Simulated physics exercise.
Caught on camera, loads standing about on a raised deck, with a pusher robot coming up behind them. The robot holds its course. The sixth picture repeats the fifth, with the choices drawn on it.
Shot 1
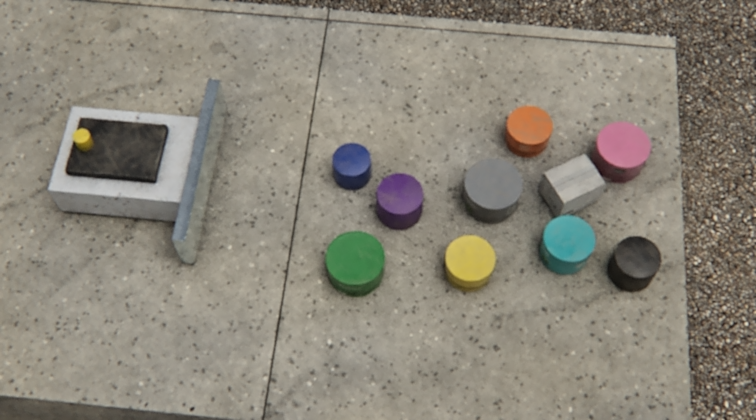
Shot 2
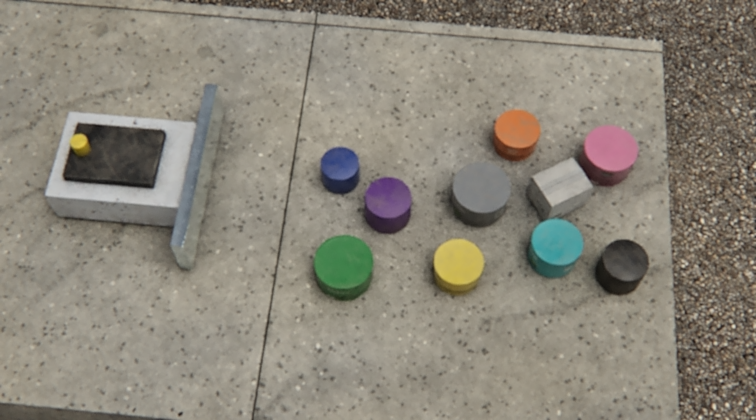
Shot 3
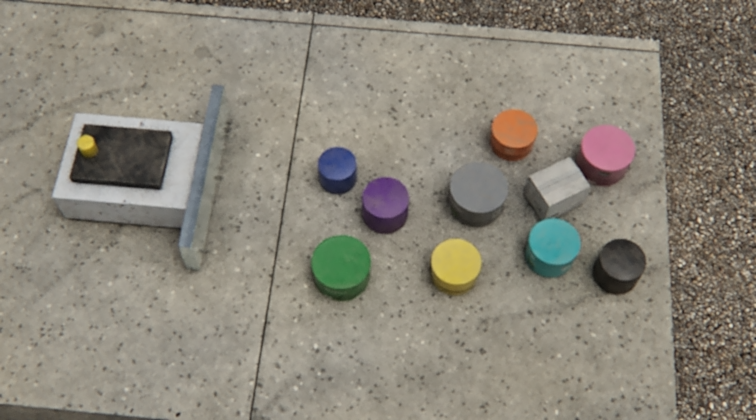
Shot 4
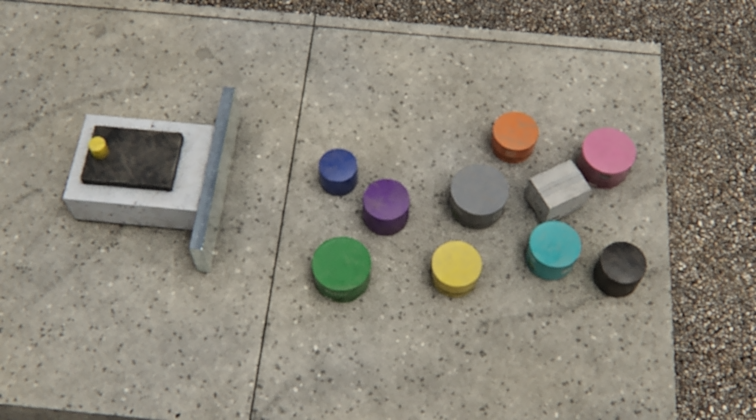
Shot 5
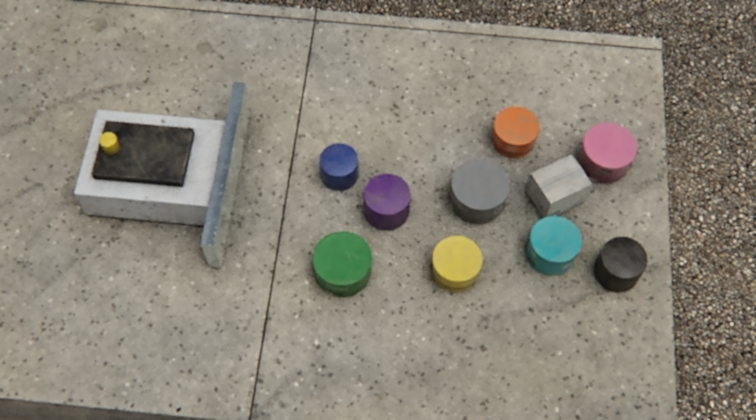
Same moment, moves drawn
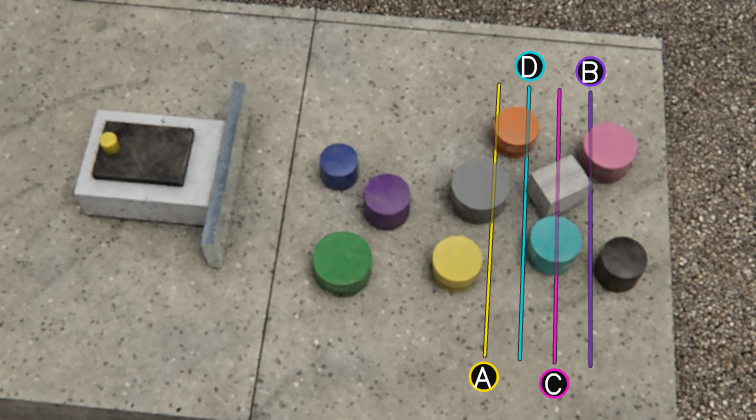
We see a white pusher robot with a wide blue-grey blade creep a short way right across a speckled grey deck, towards a scattered group of colourful cylinders and one pale block, which all stay still.
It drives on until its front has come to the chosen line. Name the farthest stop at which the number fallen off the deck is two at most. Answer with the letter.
No farther than B.
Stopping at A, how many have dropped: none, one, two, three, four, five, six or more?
The count is none.
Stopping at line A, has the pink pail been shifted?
Yes.
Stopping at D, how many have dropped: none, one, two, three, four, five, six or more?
The count is none.
On the marked copy, A at (493, 210); B at (591, 219); C at (557, 216); D at (525, 213).
With B. Early on, robot (282, 165); green pail (383, 269); blue canister (385, 170).
Further on, robot (415, 177); black canister (630, 272); pink pail (625, 143).
At the end, robot (520, 187); white parcel over the edge; pink pail (665, 138); one fallen.
As for the rest, A is within the limit but short; C is within the limit but short; D is within the limit but short.
